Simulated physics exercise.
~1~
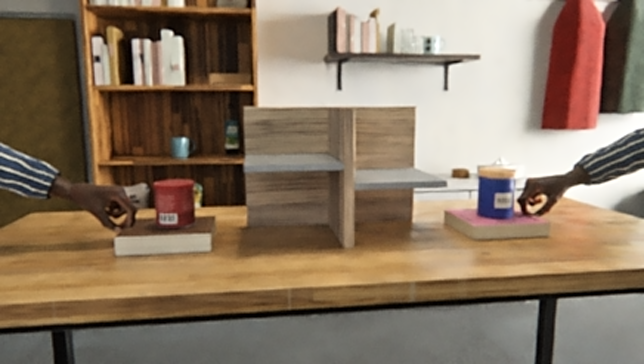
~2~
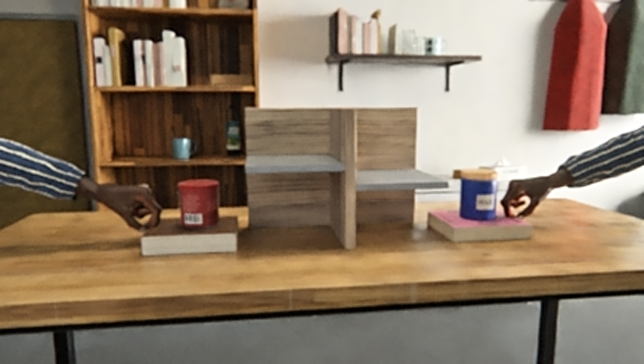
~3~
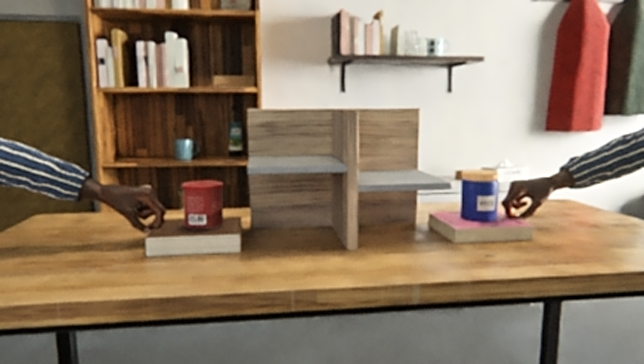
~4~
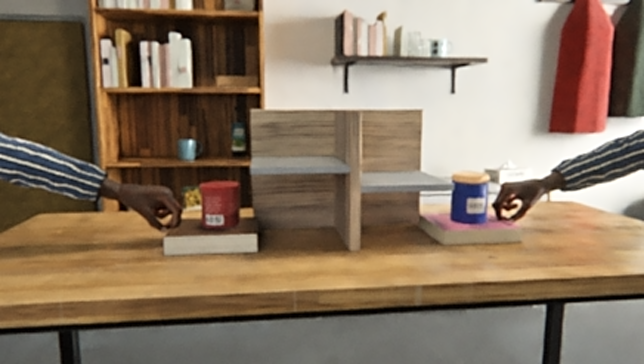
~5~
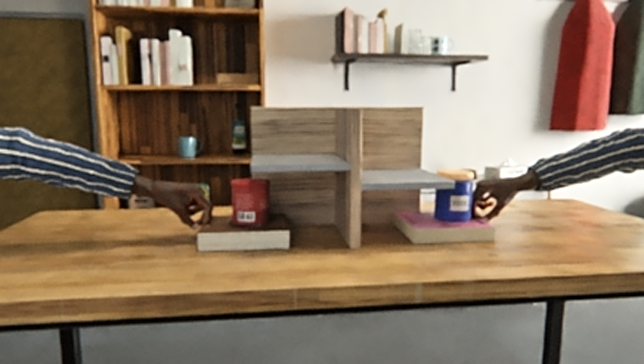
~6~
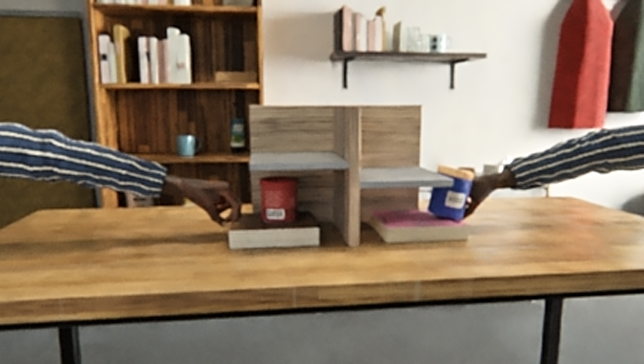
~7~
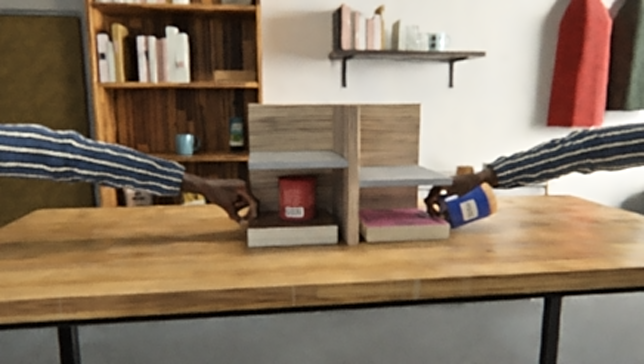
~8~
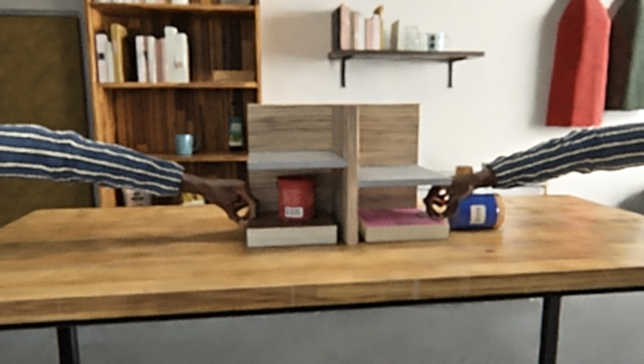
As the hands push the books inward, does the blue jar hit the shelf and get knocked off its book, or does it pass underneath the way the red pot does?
The blue jar hits the shelf and is knocked off the pink book onto its side. The red pot clears the shelf and stays upright on the brown book.
